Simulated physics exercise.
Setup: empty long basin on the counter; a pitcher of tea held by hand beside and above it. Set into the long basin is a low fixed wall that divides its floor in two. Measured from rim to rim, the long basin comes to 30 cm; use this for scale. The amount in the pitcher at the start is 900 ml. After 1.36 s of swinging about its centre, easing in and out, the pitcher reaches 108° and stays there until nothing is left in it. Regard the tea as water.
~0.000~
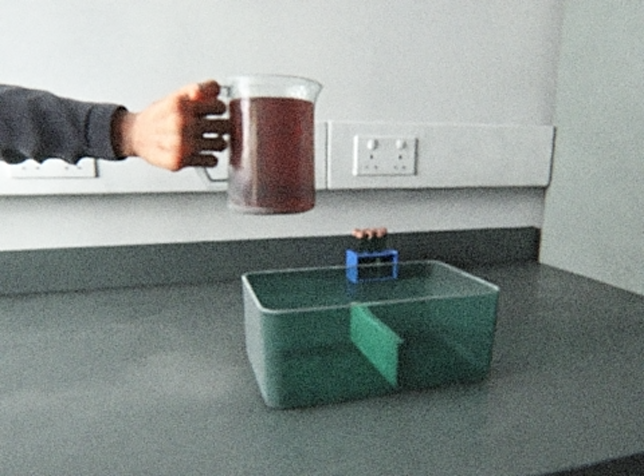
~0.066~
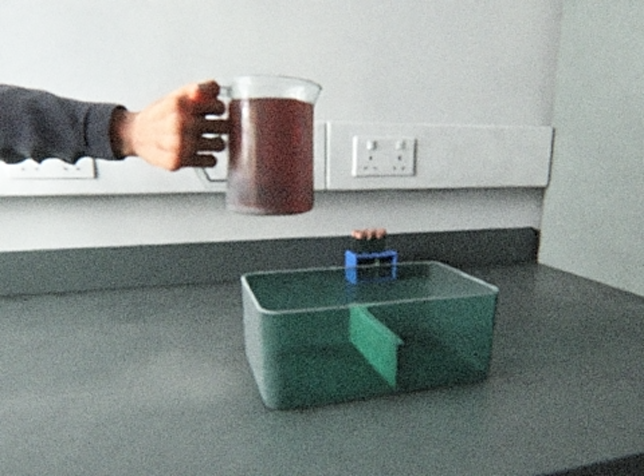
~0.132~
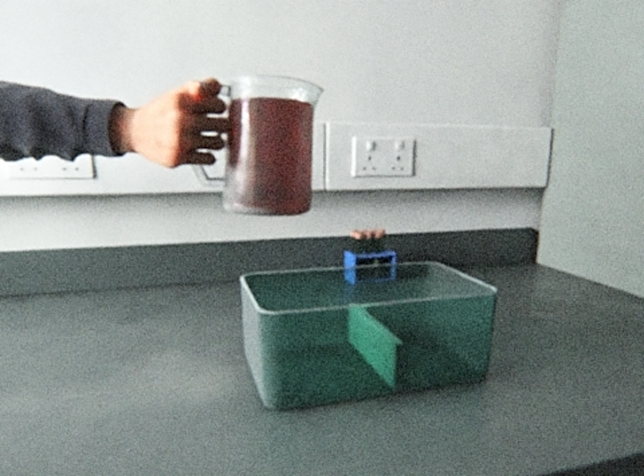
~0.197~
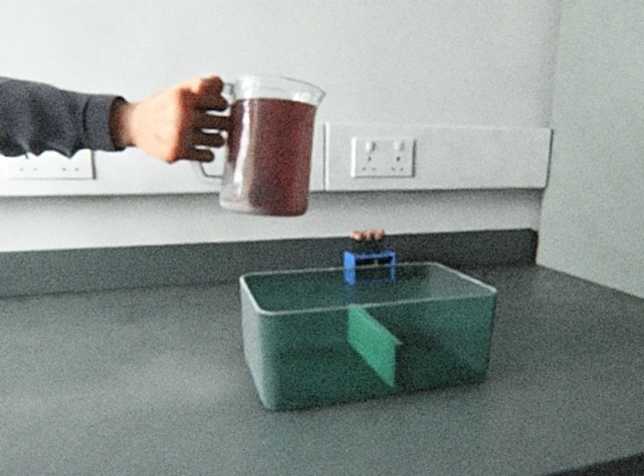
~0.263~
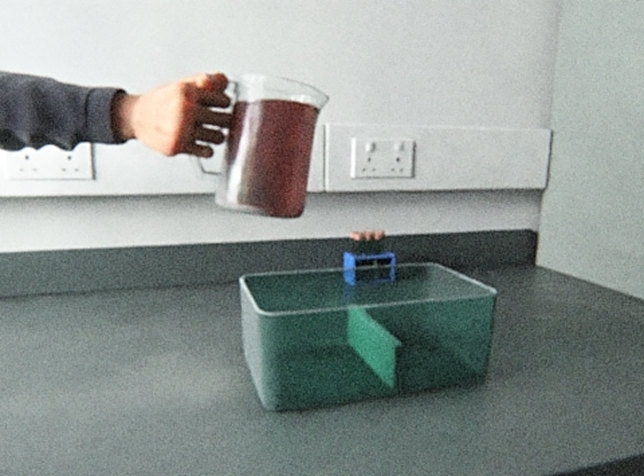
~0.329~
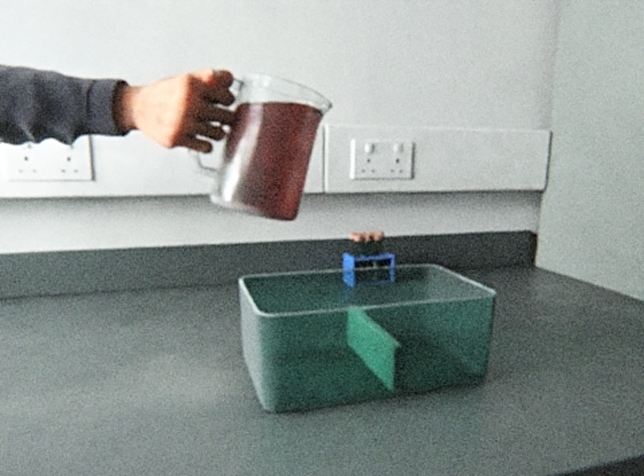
On a grey counter by a wall socket, a hand gradually tilting a pitcher of brown liquid rightward above a green-tinted divided basin.
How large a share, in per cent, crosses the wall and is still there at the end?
A share of about 86 per cent.
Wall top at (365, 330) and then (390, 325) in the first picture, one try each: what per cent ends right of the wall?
95 per cent first, 60 per cent second.
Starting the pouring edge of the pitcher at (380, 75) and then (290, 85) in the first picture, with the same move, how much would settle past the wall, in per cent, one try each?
70 and 25 %.
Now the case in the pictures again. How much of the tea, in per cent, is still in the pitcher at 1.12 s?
38 %.
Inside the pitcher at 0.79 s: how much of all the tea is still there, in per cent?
Roughly 86 %.
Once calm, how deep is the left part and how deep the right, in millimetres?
Left roughly 4 mm; right roughly 38 mm.
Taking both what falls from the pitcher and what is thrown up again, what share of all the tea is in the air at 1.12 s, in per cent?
Estimate: About 24 in a hundred.
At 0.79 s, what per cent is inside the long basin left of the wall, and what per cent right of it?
Near 0 on the left, 2 on the right.
By 0.79 s the tilt is 67° and 86 per cent is still to pour, 0 is left of the wall and 2 right of it.
By 1.12 s the tilt is 100° and 38 per cent is still to pour, 1 is left of the wall and 38 right of it.
By 1.48 s the tilt is 108° and 4 per cent is still to pour, 8 is left of the wall and 82 right of it.
By 1.86 s the tilt is 108° and 0 per cent is still to pour, 13 is left of the wall and 86 right of it.
At rest 13 per cent lies left of the wall, 86 right of it and 2 outside.
